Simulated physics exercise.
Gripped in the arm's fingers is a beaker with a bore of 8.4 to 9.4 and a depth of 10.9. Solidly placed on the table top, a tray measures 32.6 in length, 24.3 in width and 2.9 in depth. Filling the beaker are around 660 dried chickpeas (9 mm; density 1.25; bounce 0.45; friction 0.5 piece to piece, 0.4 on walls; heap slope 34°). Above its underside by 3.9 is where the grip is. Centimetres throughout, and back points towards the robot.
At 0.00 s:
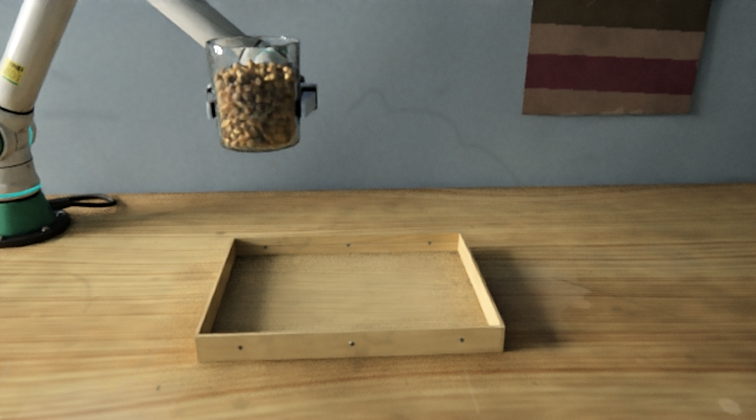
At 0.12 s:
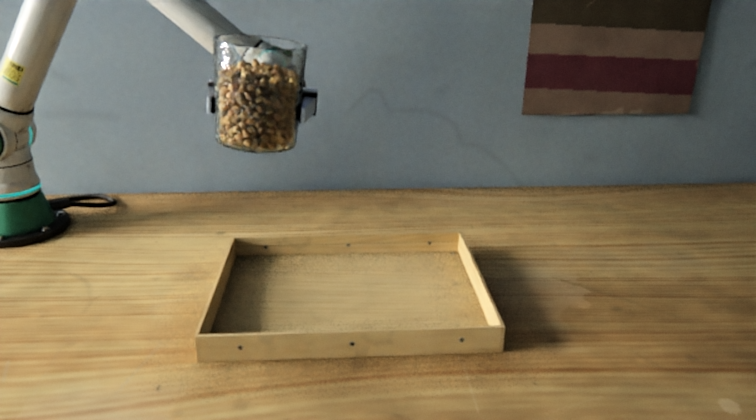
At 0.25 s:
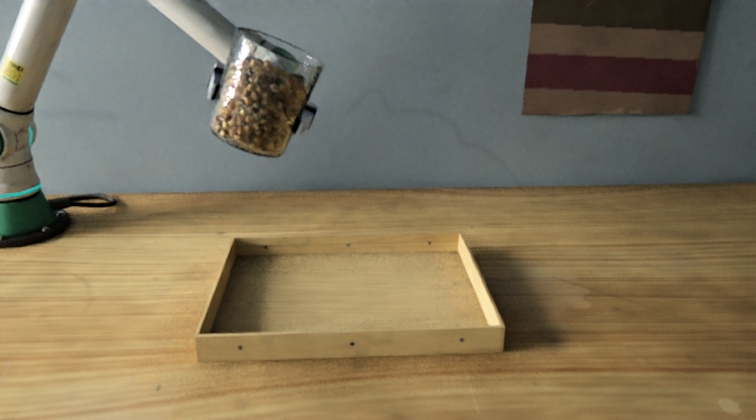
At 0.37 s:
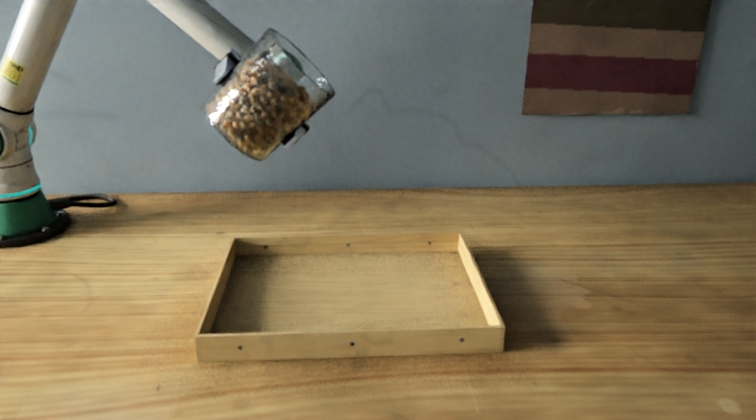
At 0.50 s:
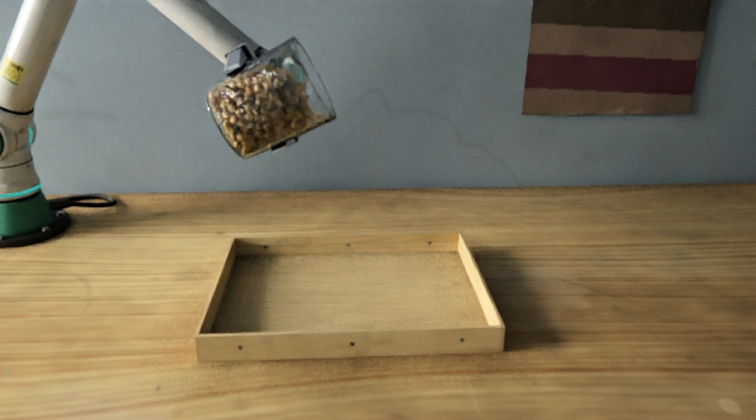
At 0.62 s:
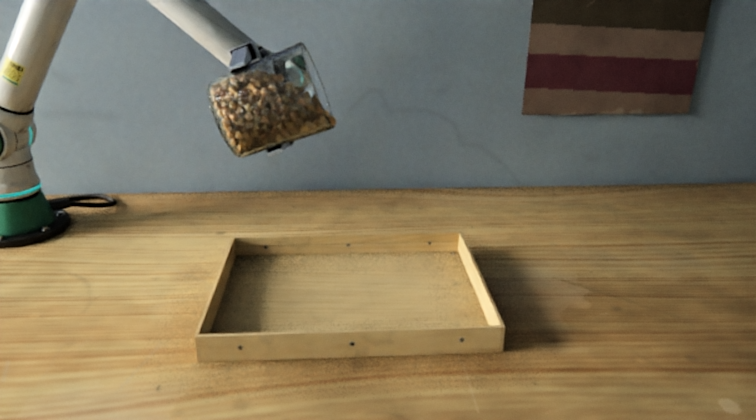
Robotic arm tilting a clear beaker of dried chickpeas steeply to the right above an empty wooden tray on a table.
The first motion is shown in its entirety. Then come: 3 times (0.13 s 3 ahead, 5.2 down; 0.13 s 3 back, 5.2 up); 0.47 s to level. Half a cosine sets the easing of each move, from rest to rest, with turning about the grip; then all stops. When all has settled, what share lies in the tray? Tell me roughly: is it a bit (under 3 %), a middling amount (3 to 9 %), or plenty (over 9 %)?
Roughly plenty, over 9 %.
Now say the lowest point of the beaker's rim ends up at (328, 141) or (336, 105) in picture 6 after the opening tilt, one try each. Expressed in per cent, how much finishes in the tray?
I'd put them at some 45 and 5 in a hundred.
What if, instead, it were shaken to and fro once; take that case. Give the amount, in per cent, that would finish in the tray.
Estimate for that case: 5 %.
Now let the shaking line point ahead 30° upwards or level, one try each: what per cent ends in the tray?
Near 80 and 60 percent respectively.
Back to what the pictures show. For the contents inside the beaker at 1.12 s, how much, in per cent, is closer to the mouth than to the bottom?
I'd guess about 40 percent of it.
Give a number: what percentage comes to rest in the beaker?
85 %.
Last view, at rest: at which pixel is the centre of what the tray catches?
I'd say somewhere near (426, 294) in the final view.
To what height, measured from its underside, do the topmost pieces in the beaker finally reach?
Height at rest: About 10.0 centimetres.
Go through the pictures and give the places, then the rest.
In the first frame, the beaker middle at (257, 94), level; upper third of the load around (257, 84), from x 220 to 295, top at y 70; 656 in the beaker.
In the second frame, the beaker middle at (259, 94), tilted 7° forward; upper third of the load around (256, 84), from x 220 to 295, top at y 70.
In the third frame, the beaker middle at (263, 96), tilted 24° forward; upper third of the load around (257, 86), from x 215 to 305, top at y 65.
In the fourth frame, the beaker middle at (267, 99), tilted 46° forward; upper third of the load around (257, 87), from x 215 to 310, top at y 60.
In the fifth frame, the beaker middle at (270, 102), tilted 63° forward; upper third of the load around (260, 88), from x 215 to 320, top at y 70.
In the sixth frame, the beaker middle at (271, 103), tilted 70° forward; upper third of the load around (255, 92), from x 215 to 330, top at y 75; 656 in the beaker.
After 1.12 s, tilted 70° forward, highest piece 27 above the table; 617 in the beaker, 14 in the tray, 1 on the table or floor, 24 in flight or on a rim.
After 1.62 s, tilted 39° forward, highest piece 28 above the table; 559 in the beaker, 82 in the tray, 7 on the table or floor, 8 in flight or on a rim.
After 2.07 s, level, highest piece 31 above the table; 559 in the beaker, 89 in the tray, 8 on the table or floor.
After 3.12 s, level, highest piece 31 above the table; 559 in the beaker, 89 in the tray, 8 on the table or floor.
In the end, 559 in the beaker, 89 in the tray, 8 on the table or floor. That is 14 % in the tray.
